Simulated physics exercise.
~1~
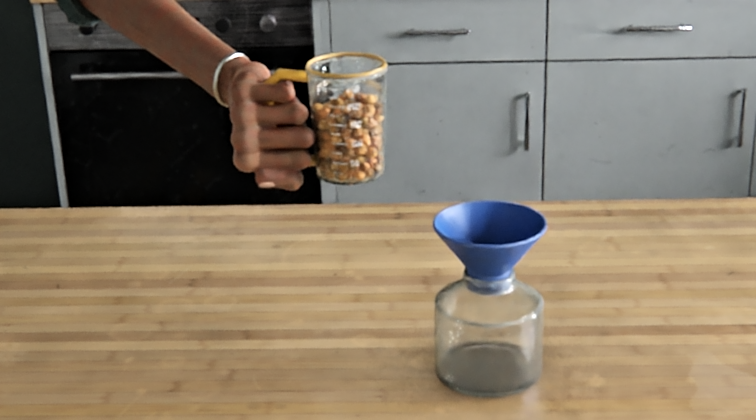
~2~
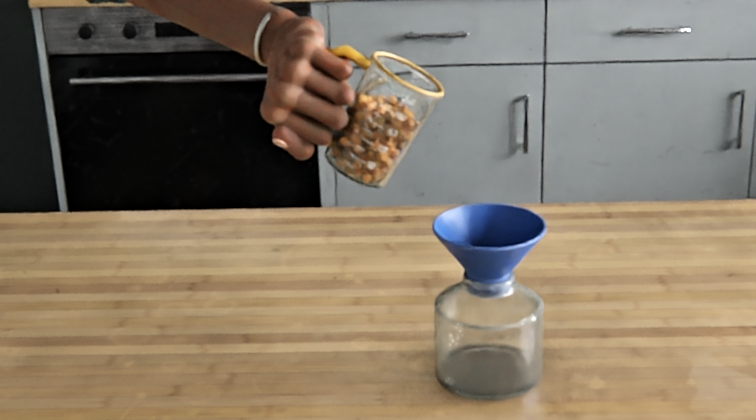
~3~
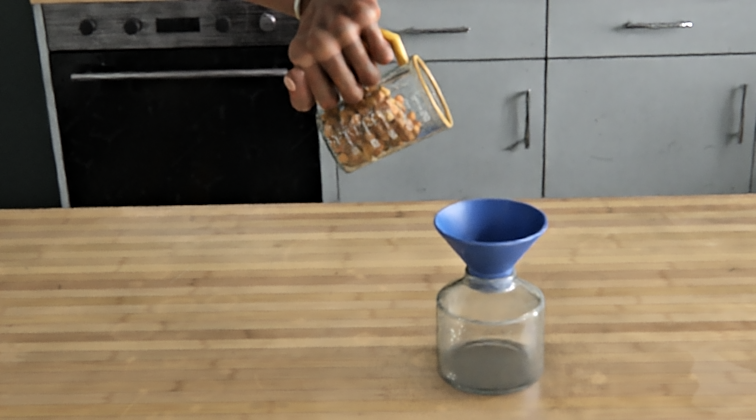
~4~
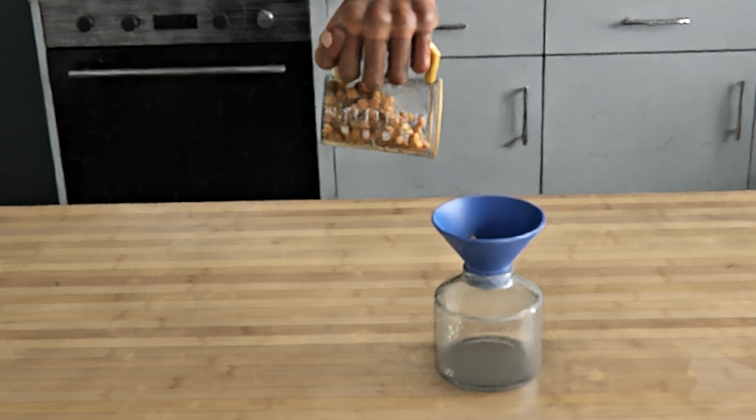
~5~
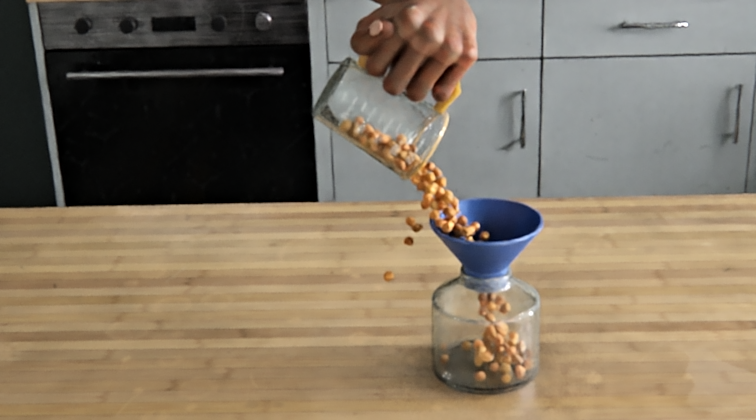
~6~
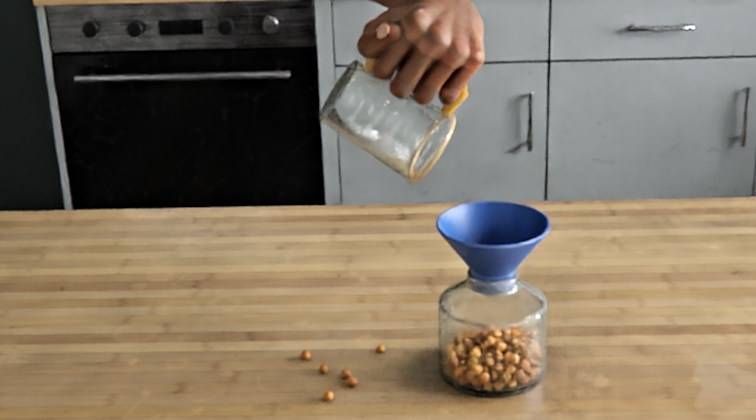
In the video, a hand tilts a clear cup of roasted chickpeas over a blue funnel set in a glass jar on a wooden table, pouring them until the cup is empty, with most resting in the jar and a few scattered on the table to its left.
